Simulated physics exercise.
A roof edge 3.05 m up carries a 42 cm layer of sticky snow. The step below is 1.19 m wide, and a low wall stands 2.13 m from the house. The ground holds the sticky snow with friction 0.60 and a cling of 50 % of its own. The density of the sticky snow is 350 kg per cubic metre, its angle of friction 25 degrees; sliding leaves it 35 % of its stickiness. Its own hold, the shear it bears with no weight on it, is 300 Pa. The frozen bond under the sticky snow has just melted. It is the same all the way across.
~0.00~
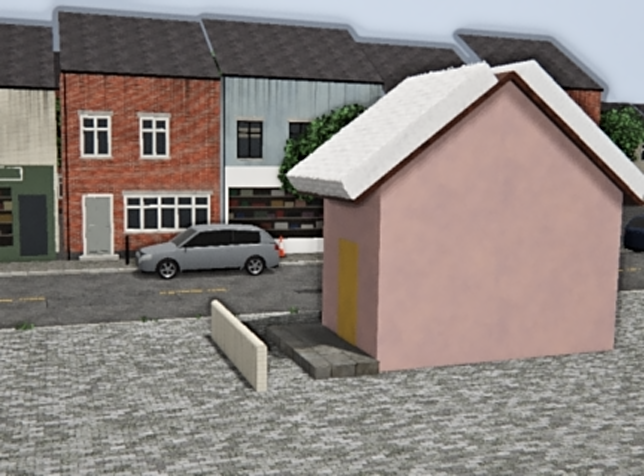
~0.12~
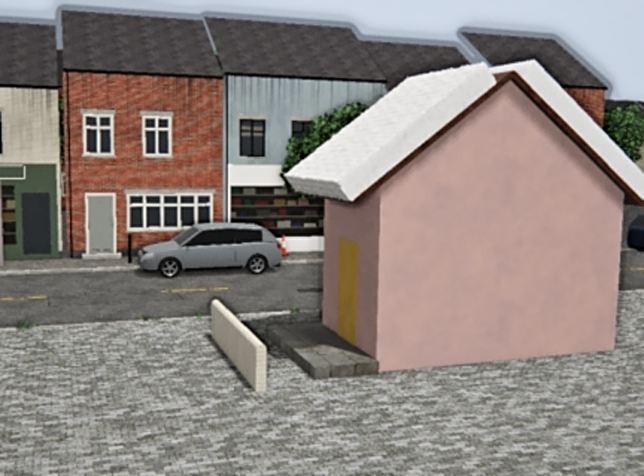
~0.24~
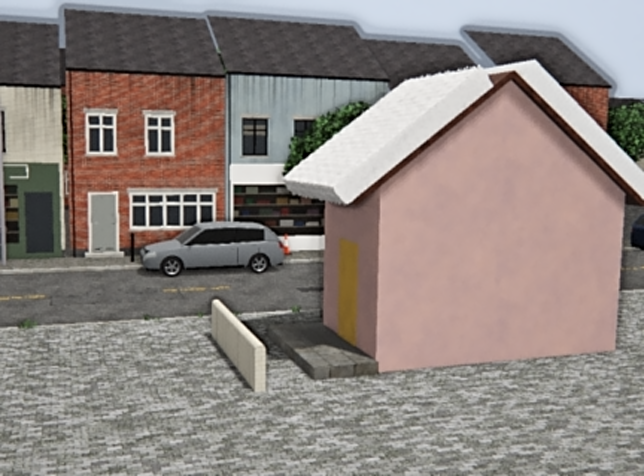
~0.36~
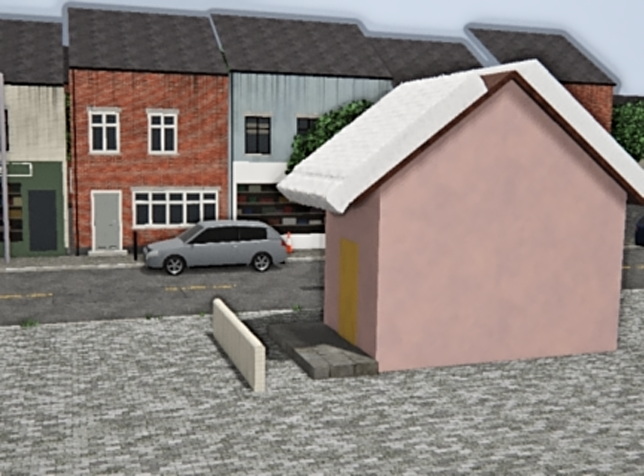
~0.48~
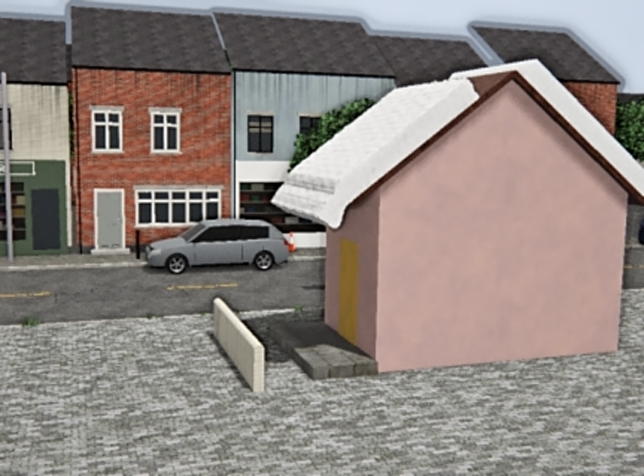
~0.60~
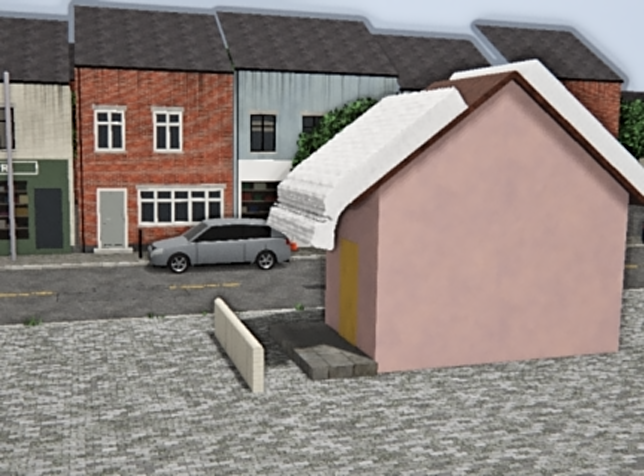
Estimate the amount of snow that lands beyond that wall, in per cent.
The amount of snow that lands beyond that wall is near 50 %.
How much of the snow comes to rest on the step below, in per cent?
Near 14 %.
After 1.04 s, 53 % is still on the roof and 0 % is past the low wall.
After 1.56 s, none is still on the roof and 37 % is past the low wall.
After 2.08 s, none is still on the roof and 50 % is past the low wall.
After 2.60 s, none is still on the roof and 50 % is past the low wall.
After 3.00 s, none is still on the roof and 50 % is past the low wall.
